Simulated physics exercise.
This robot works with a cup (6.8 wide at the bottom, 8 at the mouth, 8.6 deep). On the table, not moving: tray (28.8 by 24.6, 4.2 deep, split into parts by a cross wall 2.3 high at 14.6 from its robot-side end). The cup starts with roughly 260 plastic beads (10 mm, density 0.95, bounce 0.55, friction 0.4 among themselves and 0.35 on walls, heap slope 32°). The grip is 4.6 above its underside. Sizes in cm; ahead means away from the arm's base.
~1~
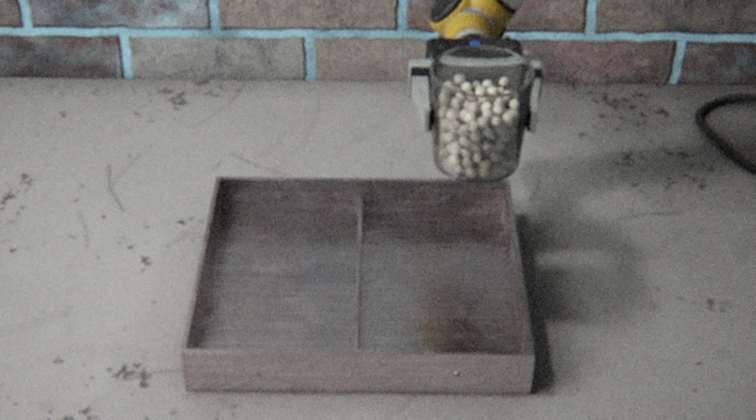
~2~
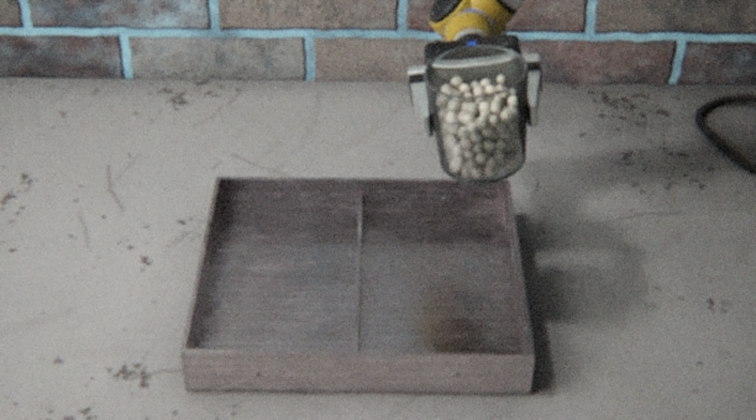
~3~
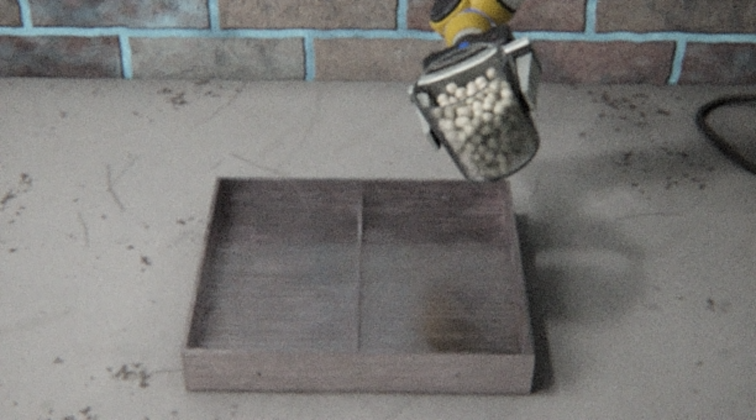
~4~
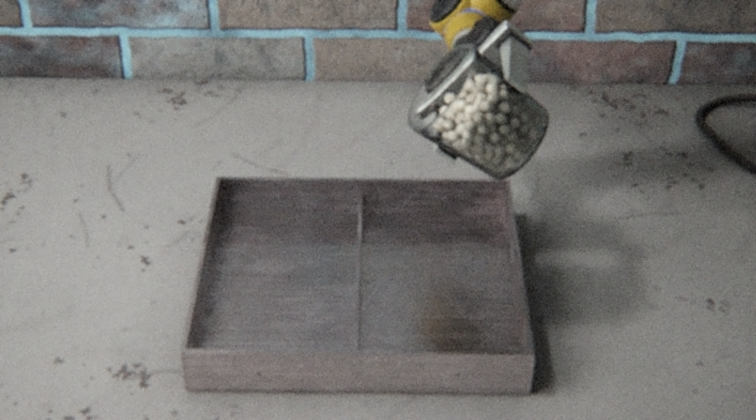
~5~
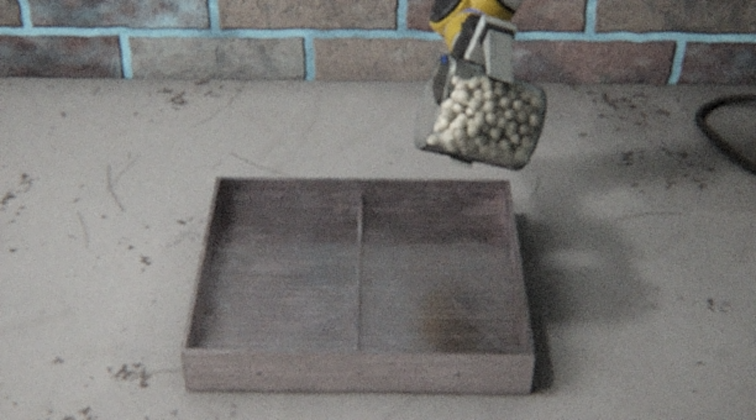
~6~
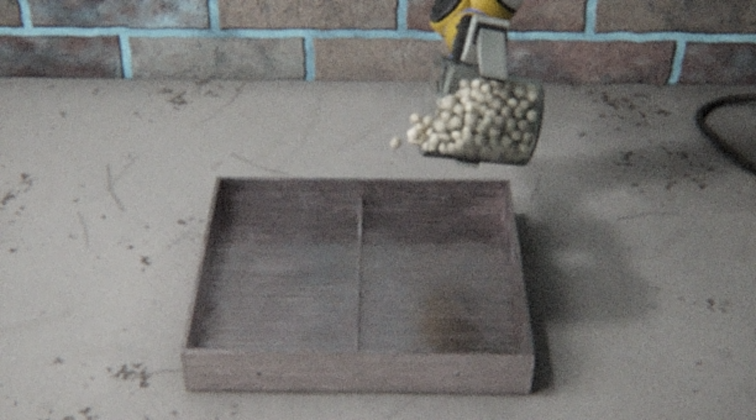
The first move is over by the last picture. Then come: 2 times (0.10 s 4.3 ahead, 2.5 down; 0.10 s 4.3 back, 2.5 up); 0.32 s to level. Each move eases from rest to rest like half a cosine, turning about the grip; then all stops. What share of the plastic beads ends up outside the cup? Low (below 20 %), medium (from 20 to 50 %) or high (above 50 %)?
A high share, above 50 %, ends outside the cup.
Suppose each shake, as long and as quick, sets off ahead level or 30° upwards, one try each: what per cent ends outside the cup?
About 90 and 100 per cent.
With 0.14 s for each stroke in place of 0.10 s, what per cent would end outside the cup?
In that case some 55 per cent.
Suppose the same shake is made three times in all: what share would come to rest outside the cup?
In that case some 65 per cent.
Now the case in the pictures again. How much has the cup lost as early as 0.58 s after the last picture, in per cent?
Near 60 per cent so far.
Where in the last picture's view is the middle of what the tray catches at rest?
At about (266, 289).
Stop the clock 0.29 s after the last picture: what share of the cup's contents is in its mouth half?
Some 30 per cent.
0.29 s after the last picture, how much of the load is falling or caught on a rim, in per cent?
About 20 per cent.
Then, 0.29 s on, tilted 79° forward, highest piece 20 above the table; 161 in the cup, 43 in the far-side part, 4 in the robot-side part, 52 in flight or on a rim.
Then, 0.58 s on, tilted 33° forward, highest piece 22 above the table; 122 in the far-side part, 106 in the cup, 23 in the robot-side part, 4 on the table or floor, 5 in flight or on a rim.
Then, 0.92 s on, level, highest piece 21 above the table; 127 in the far-side part, 106 in the cup, 22 in the robot-side part, 5 on the table or floor.
Then, 1.97 s on, level, highest piece 21 above the table; 127 in the far-side part, 106 in the cup, 22 in the robot-side part, 5 on the table or floor.
In the end, 127 in the far-side part, 106 in the cup, 22 in the robot-side part, 5 on the table or floor. That is 59 % outside the cup.
